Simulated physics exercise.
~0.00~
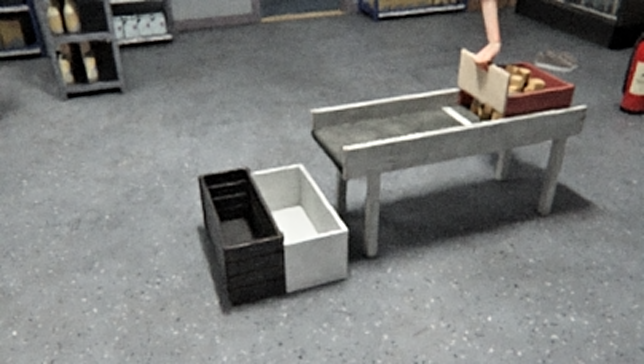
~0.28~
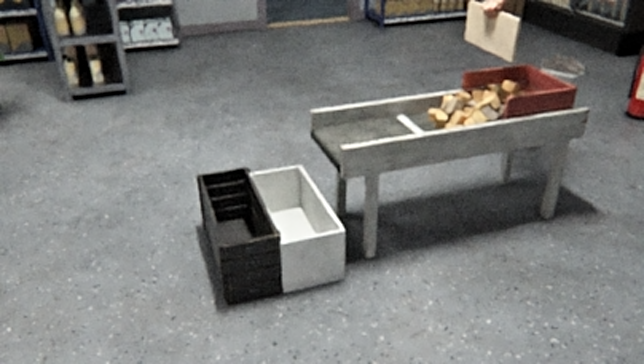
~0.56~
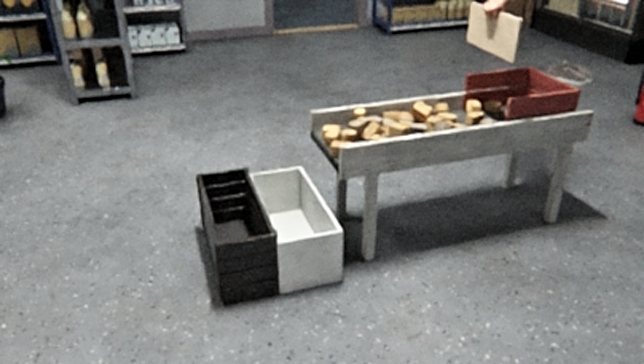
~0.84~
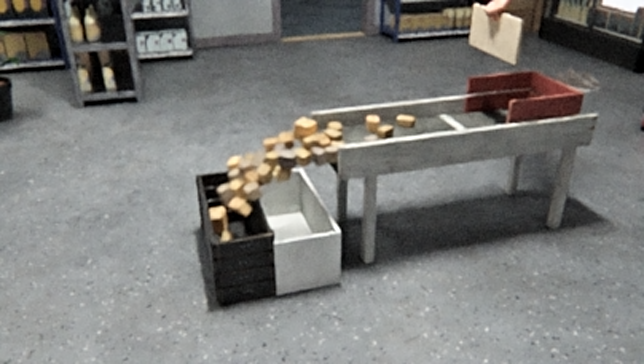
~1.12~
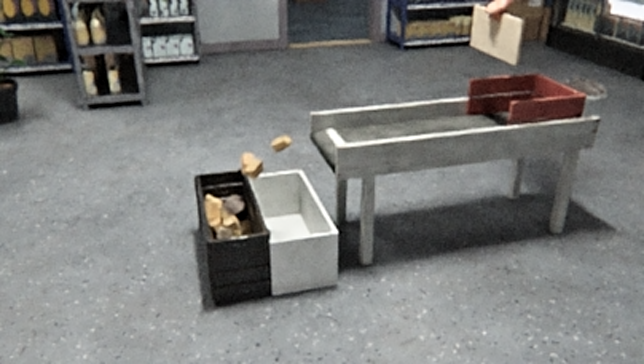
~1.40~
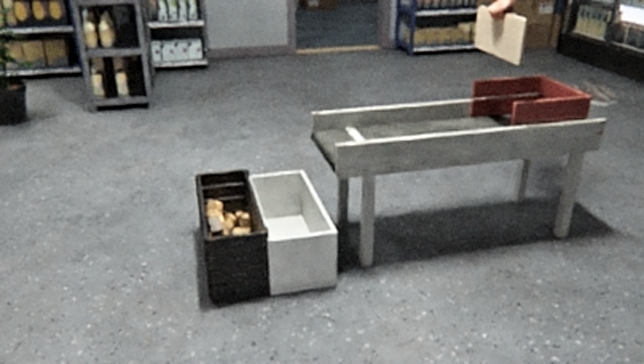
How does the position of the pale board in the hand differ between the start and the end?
At the start the board stands upright at the open left end of the red pen. At the end it is held up in the air above the pen, still upright.
